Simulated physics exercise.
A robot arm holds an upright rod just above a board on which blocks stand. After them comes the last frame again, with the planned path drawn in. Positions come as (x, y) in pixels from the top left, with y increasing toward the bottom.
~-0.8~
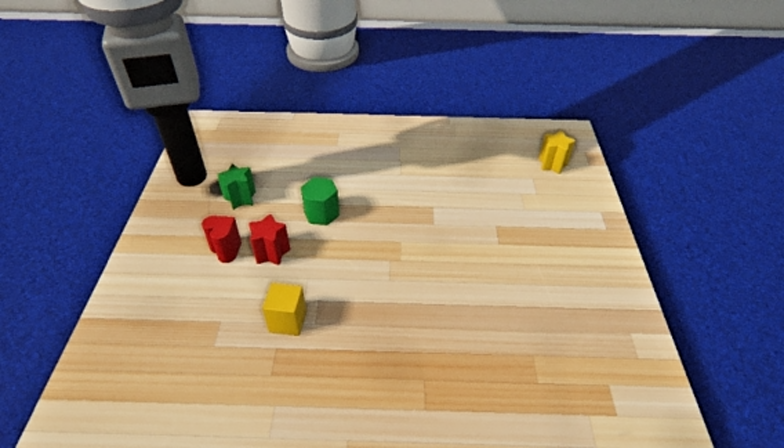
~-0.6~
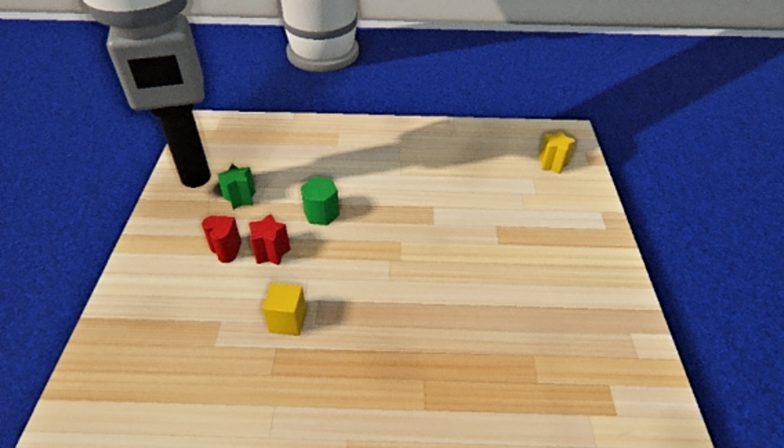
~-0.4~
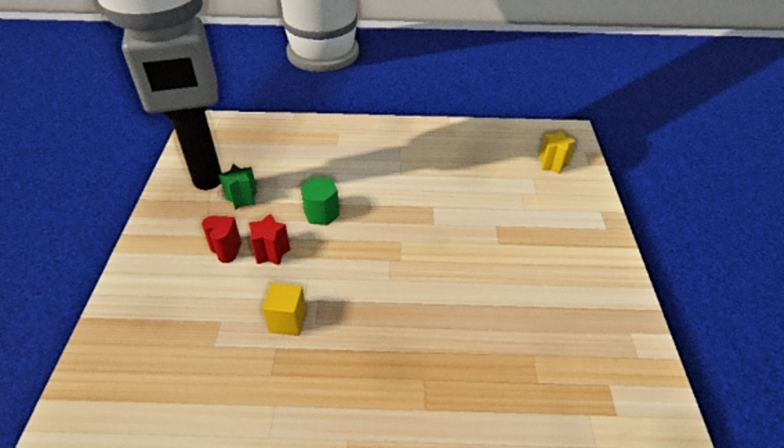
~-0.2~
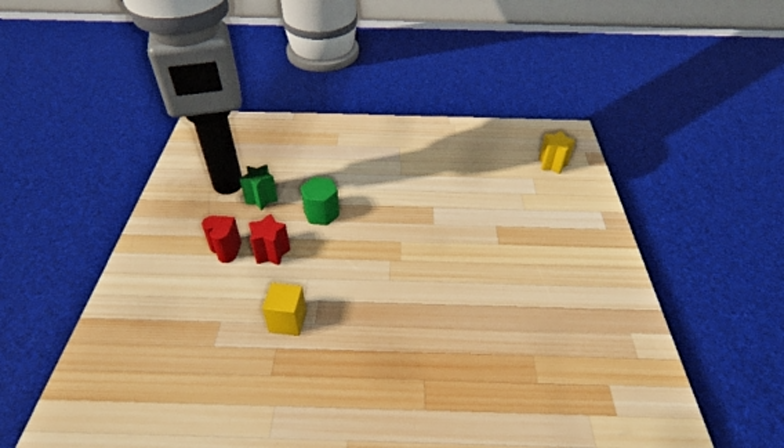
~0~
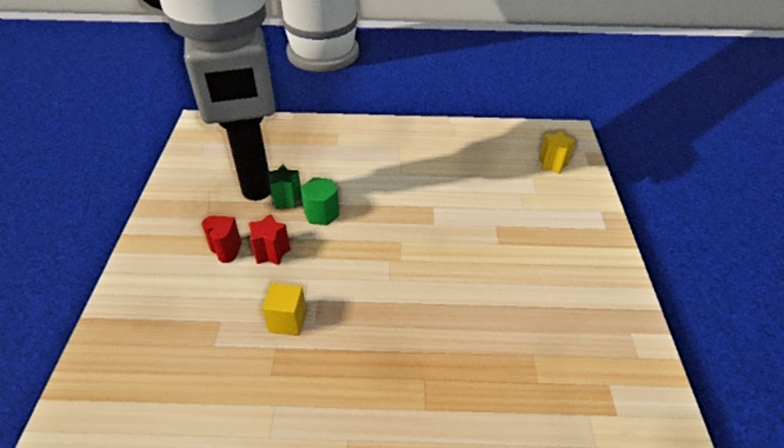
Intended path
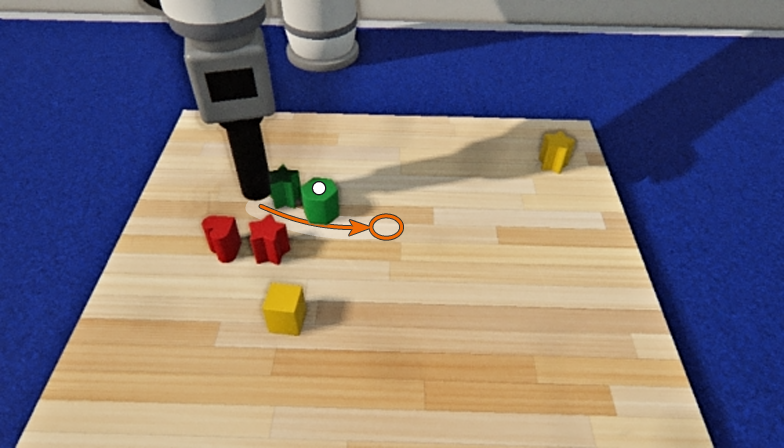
The clip shows a robot arm with a black rod over a wooden board of red, green and yellow blocks; the rod moves right and pushes the green star-shaped block toward the green six-sided block while the others stay still.
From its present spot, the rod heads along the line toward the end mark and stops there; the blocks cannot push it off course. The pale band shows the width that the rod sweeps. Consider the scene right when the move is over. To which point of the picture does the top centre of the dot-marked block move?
Answer: (388, 179).
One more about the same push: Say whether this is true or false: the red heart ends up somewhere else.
That is false.
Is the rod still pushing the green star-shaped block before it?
It seems not.
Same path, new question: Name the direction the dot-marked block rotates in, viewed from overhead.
Overhead view: Anti-clockwise.
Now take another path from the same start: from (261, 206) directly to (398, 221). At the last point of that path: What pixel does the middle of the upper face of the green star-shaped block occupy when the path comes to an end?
For the centre of its top, I'd go with (324, 170).
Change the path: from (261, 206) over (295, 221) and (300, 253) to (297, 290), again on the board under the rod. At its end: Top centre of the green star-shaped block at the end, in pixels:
Located at (302, 175).
Path on the board, from (261, 206) over (298, 220) and (341, 227) to (386, 227); the dot is on the green six-sided block.
What follows on the original path. One third of the way, rod (297, 206); green star-shaped block (300, 175), turned 55° anticlockwise; green six-sided block (327, 189).
Two thirds of the way, rod (341, 213); green star-shaped block (300, 175), turned 60° anticlockwise; green six-sided block (366, 185), turned 50° anticlockwise.
At the end, rod (386, 213); red heart in place; red star-shaped block in place; green star-shaped block (300, 175), turned 60° anticlockwise; green six-sided block (388, 179), turned 120° anticlockwise.
